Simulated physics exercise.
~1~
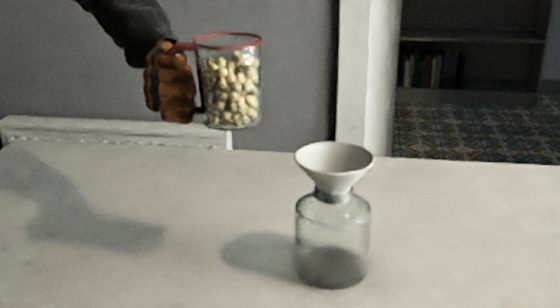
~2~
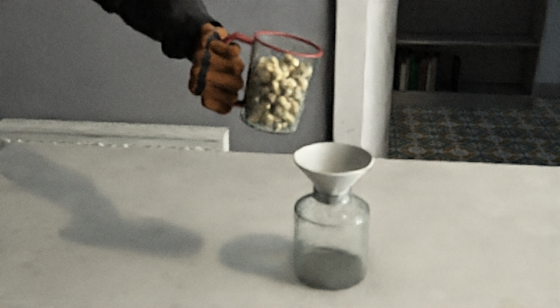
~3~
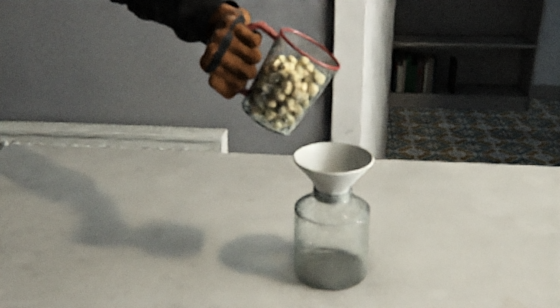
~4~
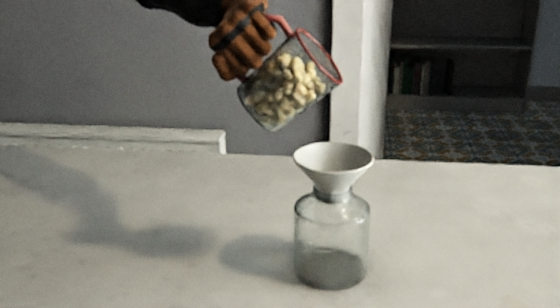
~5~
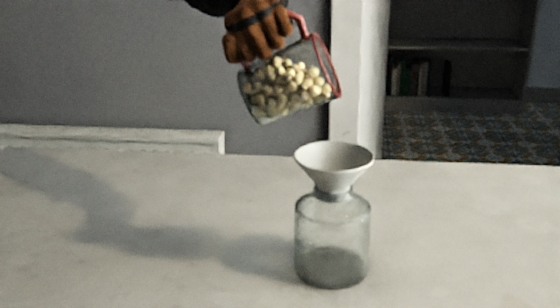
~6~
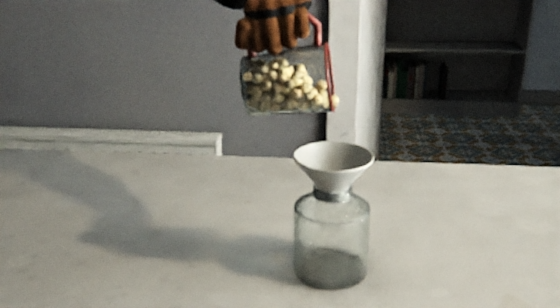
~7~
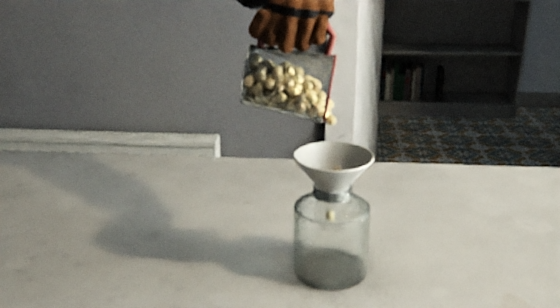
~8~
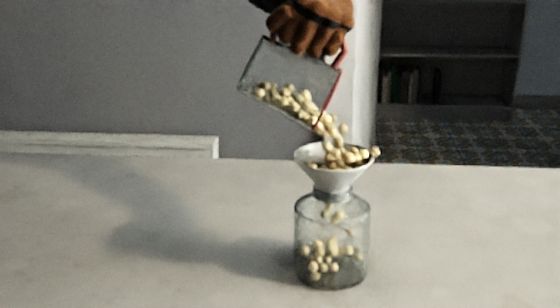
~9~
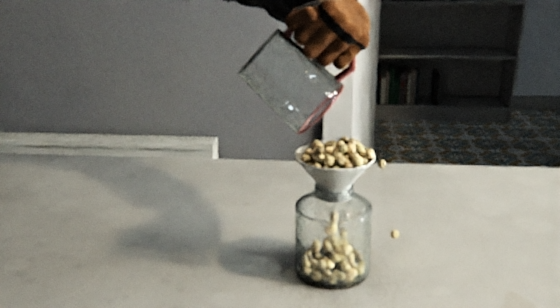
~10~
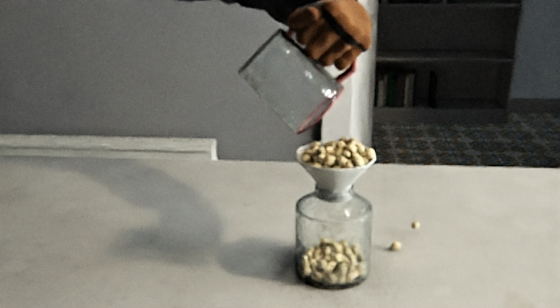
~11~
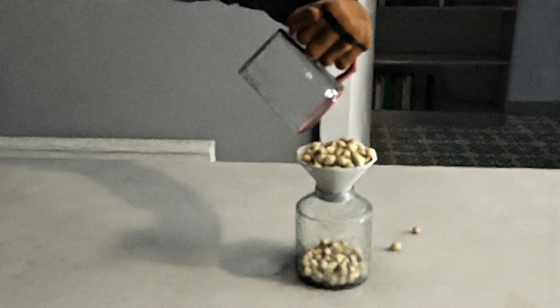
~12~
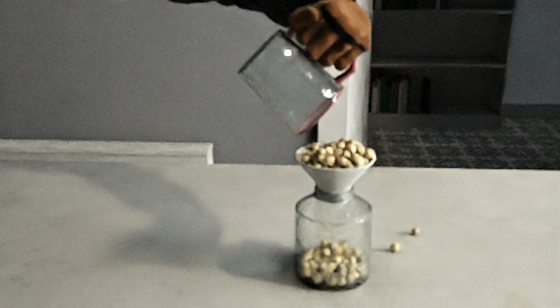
Gloved hand tipping pale nuts from a glass cup into a funnel, partly filling the jar before the nuts jam, heaped above.
